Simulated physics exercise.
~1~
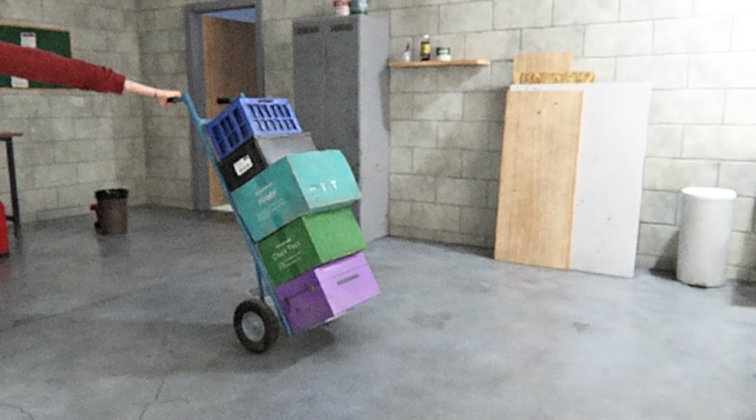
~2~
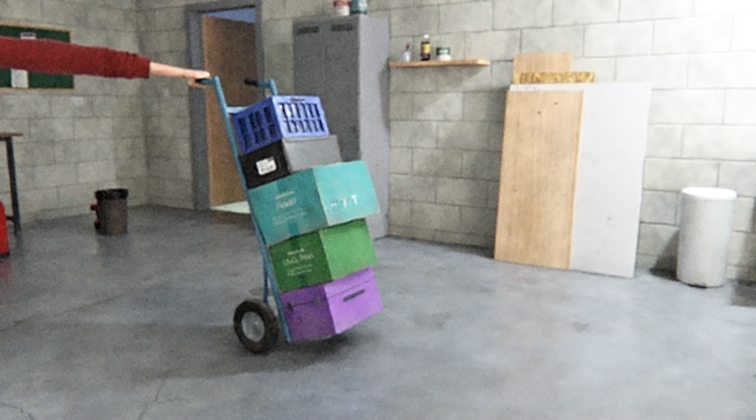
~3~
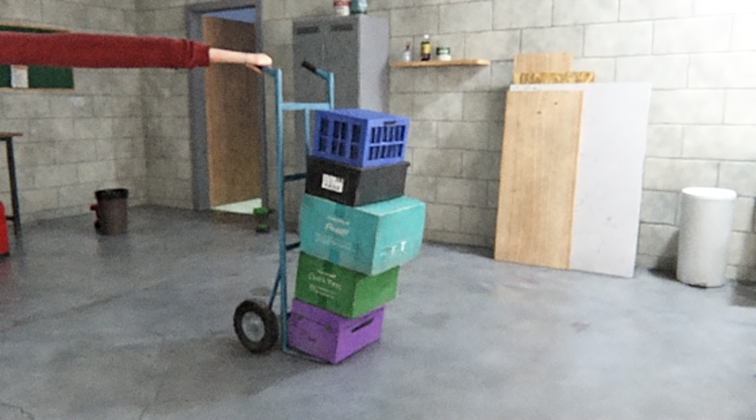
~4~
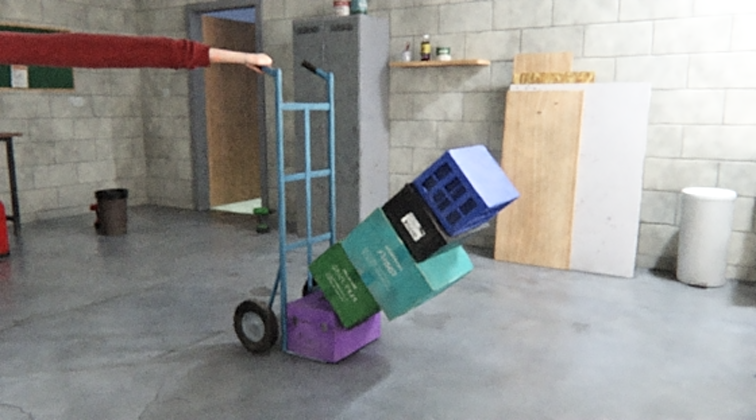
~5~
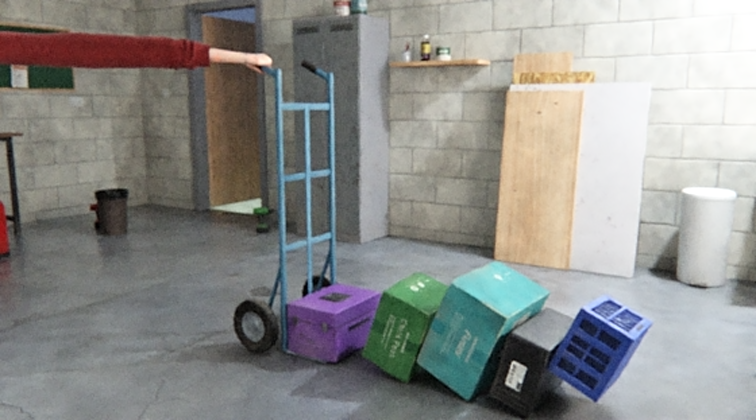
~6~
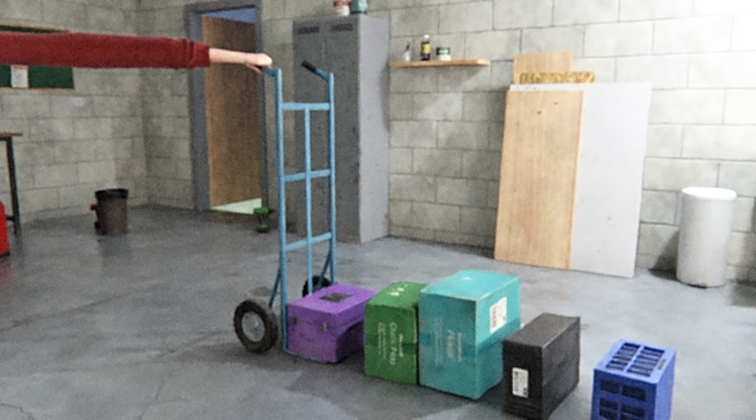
In a concrete-block storeroom, a red-sleeved arm swings a loaded hand truck upright, toppling four stacked containers rightward beyond the purple box.
